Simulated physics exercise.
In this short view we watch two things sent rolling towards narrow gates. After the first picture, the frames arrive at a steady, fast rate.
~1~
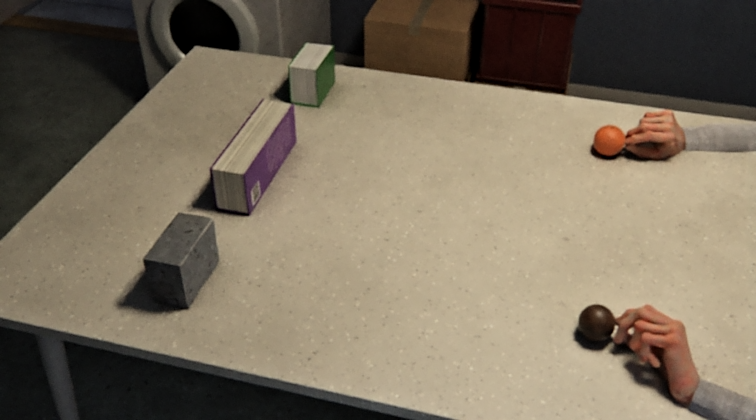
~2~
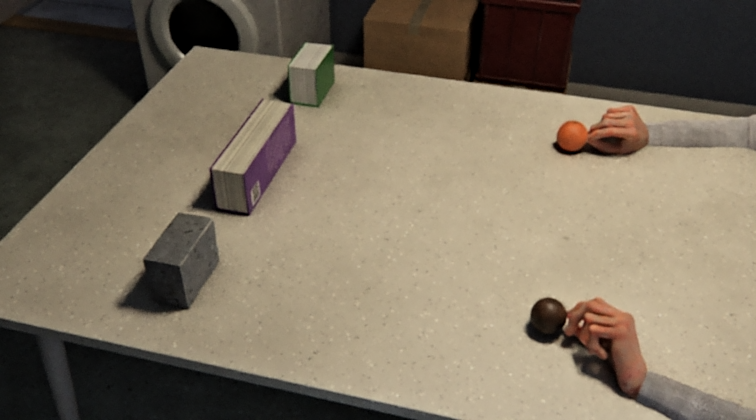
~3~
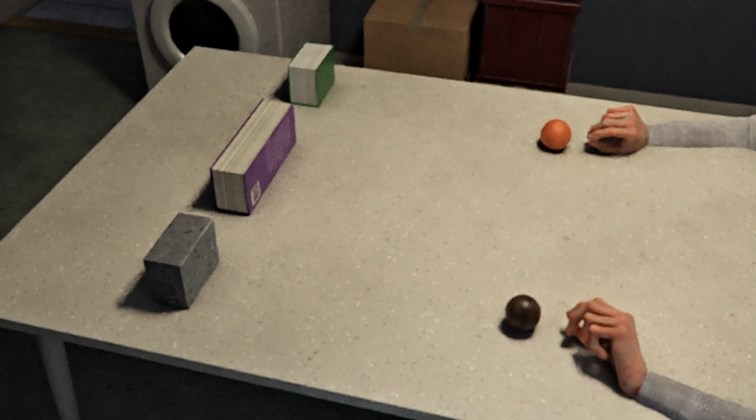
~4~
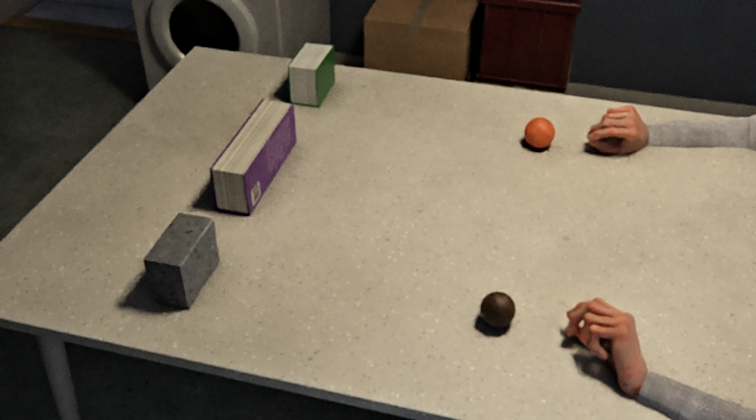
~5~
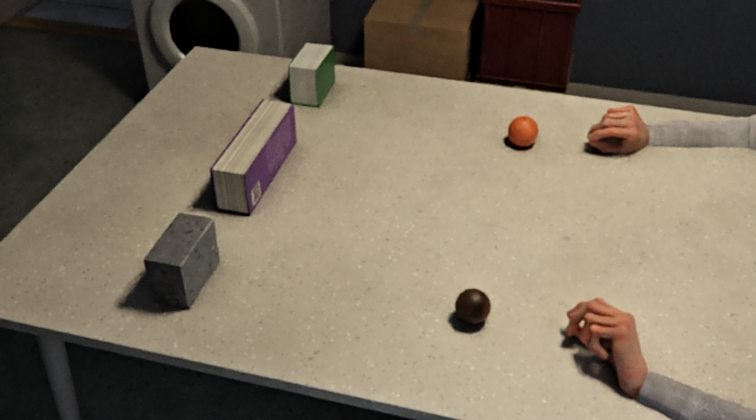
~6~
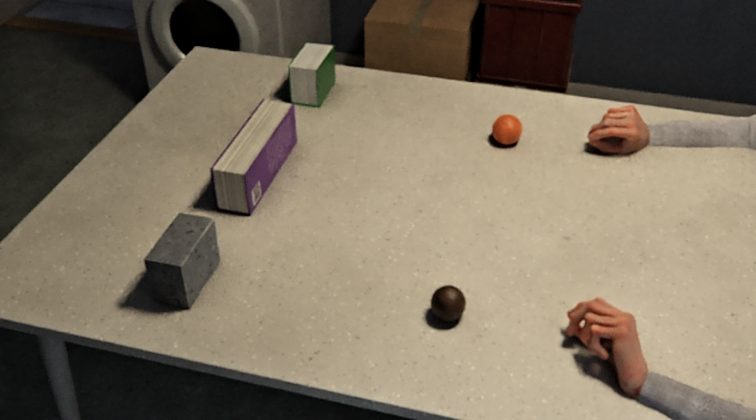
Two hands pushing and releasing an orange ball and a dark brown ball, which roll leftward across a speckled table.
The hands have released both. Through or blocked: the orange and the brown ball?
As I see it, the orange gets by; the brown ball can't get by.
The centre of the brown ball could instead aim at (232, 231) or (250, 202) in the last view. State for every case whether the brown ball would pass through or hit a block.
Squeezes through; is halted.
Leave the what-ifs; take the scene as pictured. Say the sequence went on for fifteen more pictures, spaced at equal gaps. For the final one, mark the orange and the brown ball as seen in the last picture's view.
(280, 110) and (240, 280).
Then, 0.32 s later than the last frame, orange heading on near (382, 118); brown ball heading on near (259, 279).
Then, 0.84 s later than the last frame, orange heading on near (194, 100); brown ball coming back near (259, 296).
Then, 1.28 s later than the last frame, orange heading on near (80, 195); brown ball coming back near (290, 314).
When it is over, the orange gets between the blocks; the brown ball is stopped.
